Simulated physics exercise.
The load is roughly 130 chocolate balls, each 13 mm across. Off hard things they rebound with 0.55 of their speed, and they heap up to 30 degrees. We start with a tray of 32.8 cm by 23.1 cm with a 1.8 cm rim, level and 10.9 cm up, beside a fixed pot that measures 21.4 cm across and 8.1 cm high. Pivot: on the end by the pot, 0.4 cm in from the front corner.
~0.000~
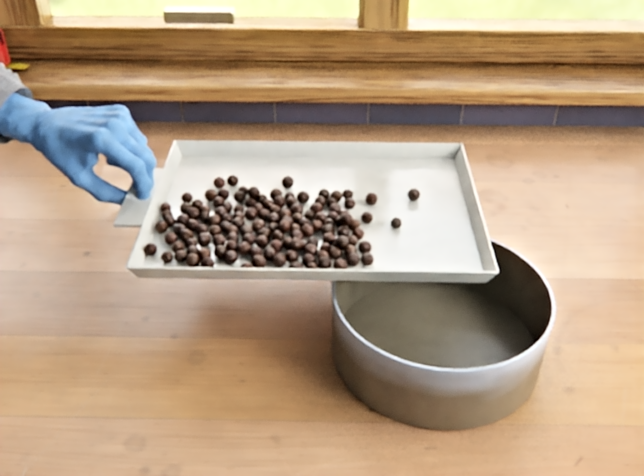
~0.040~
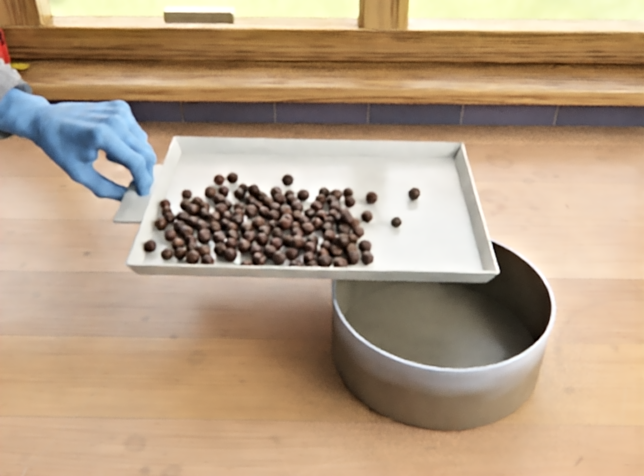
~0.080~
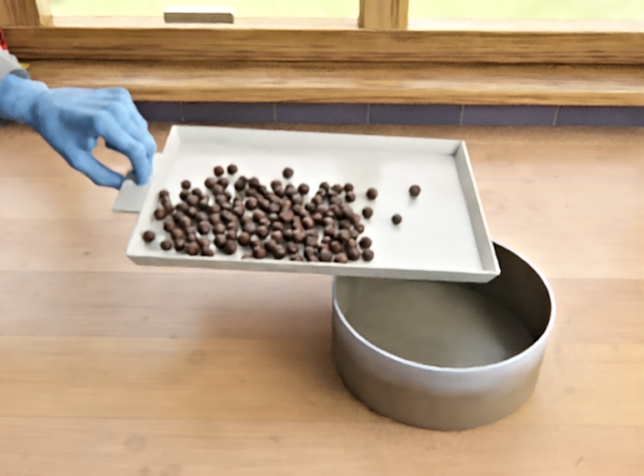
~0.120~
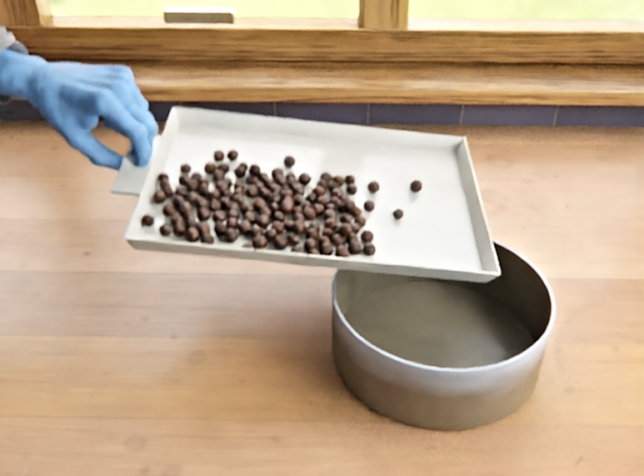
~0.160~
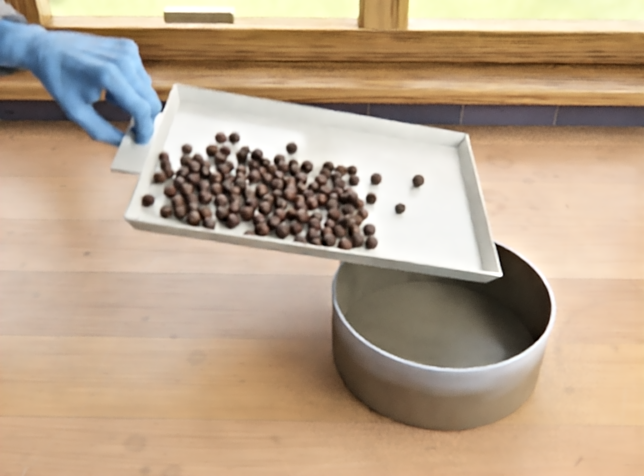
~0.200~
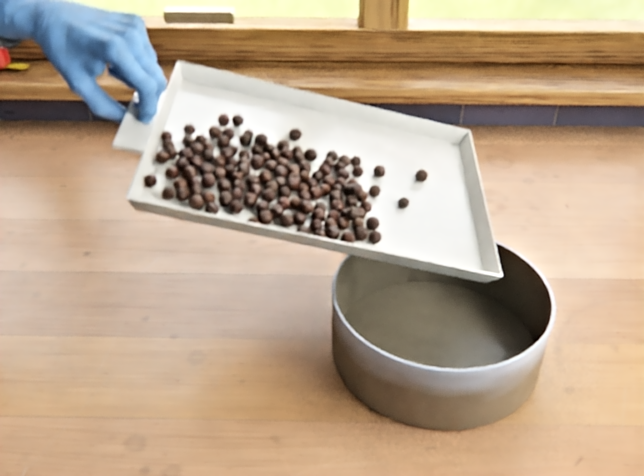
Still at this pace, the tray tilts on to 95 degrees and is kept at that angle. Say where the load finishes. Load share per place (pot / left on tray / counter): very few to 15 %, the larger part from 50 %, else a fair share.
Pot: A fair share; tray: Very few; counter: The larger part.
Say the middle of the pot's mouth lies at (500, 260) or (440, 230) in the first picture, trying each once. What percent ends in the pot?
That gives roughly 80 per cent and then 5 per cent.
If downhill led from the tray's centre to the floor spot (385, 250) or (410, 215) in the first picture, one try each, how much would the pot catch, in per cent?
Approximately 70 percent, then 30 percent.
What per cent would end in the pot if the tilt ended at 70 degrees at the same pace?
Then about 45 per cent.
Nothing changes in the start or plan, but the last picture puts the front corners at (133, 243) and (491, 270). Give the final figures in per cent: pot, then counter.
Final per cent - pot 70, counter 30.
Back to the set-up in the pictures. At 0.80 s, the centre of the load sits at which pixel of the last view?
My estimate is roughly (545, 332).
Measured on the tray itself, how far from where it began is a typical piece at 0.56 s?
By then it sits near 13 cm from where it began.
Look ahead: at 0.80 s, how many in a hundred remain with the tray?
Close to 20 in a hundred.
After 0.56 s, tilt 54 degrees; the tray holds 100 %, the pot 0 %.
After 0.80 s, tilt 80 degrees; the tray holds 20 %, the pot 25 %.
Then, at 1.15 s, tilt 95 degrees; the tray holds 0 %, the pot 40 %.
At rest (2.0 s), pot 40 %, tray 0 %, counter 60 %.
